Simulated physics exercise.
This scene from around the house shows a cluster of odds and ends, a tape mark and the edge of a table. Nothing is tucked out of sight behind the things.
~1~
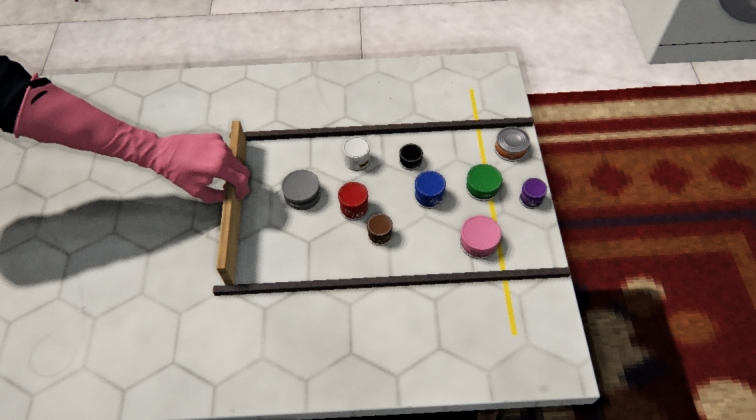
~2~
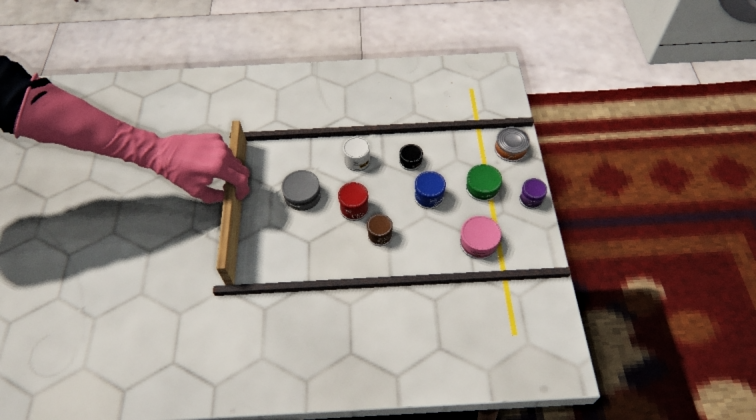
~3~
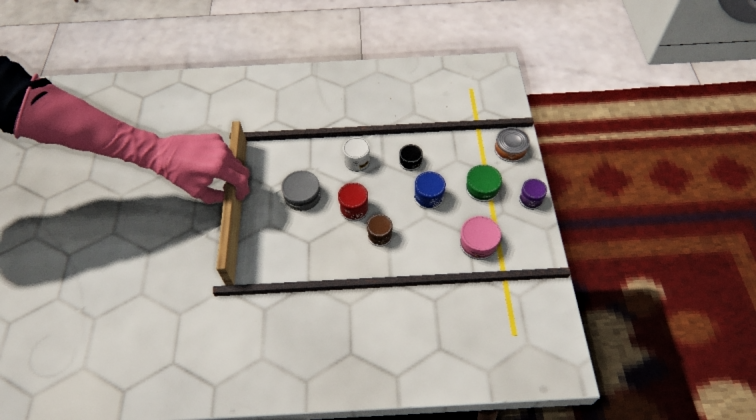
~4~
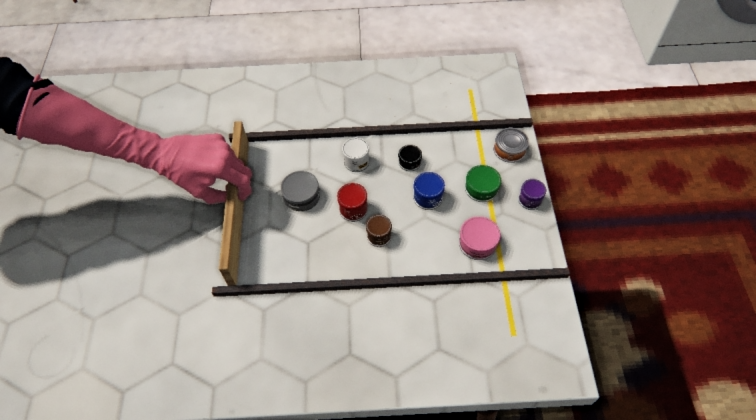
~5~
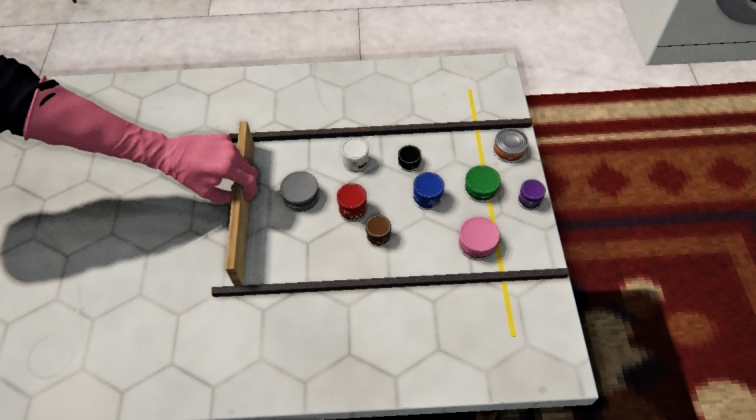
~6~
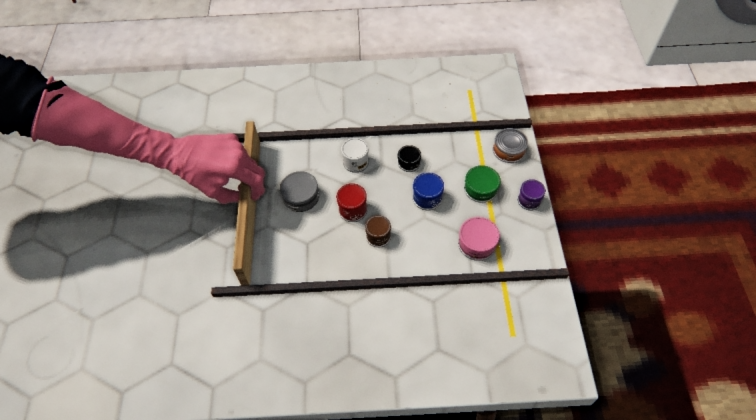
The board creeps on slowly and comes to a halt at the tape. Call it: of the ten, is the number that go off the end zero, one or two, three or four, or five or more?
One or two go off.
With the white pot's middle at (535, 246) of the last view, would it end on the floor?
From that start the object does not stay.
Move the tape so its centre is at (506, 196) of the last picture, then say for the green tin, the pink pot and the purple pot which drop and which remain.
First the green tin, which leaves the top, then the pink pot, which stays on top, and the purple pot, which leaves the top.
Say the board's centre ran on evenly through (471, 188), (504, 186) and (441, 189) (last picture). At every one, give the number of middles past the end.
Per position: 0 / 2 / 0.
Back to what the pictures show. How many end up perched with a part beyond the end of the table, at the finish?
2 in all.
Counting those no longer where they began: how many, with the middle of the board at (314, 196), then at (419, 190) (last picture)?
First position 2; second position 7.
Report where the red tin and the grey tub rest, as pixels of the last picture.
Listed as asked: First (508, 207), and then (505, 178).
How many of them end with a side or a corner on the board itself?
Result: 4 in all.
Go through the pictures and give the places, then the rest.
In the first frame, purple pot (533, 194); orange tin (512, 144); green tin (484, 183); board (233, 199); tape (490, 196).
In the second frame, orange tin (512, 144); brown tin (380, 230).
In the third frame, green tin (483, 183); white pot (357, 155).
In the fourth frame, purple pot (532, 195); red tin (353, 202).
In the fifth frame, orange tin (510, 145); black tin (410, 158).
In the sixth frame, purple pot (531, 195); orange tin (510, 146); green tin (482, 184); board (248, 199); tape (488, 197).
A little later, none off yet; purple pot at rest near (531, 195); orange tin at rest near (510, 146); green tin at rest near (482, 184).
Next, none off yet; purple pot at rest near (531, 195); orange tin at rest near (510, 146); green tin shifted about its own width near (506, 177).
When it is over, the number that fall off is one or two; down, purple pot.
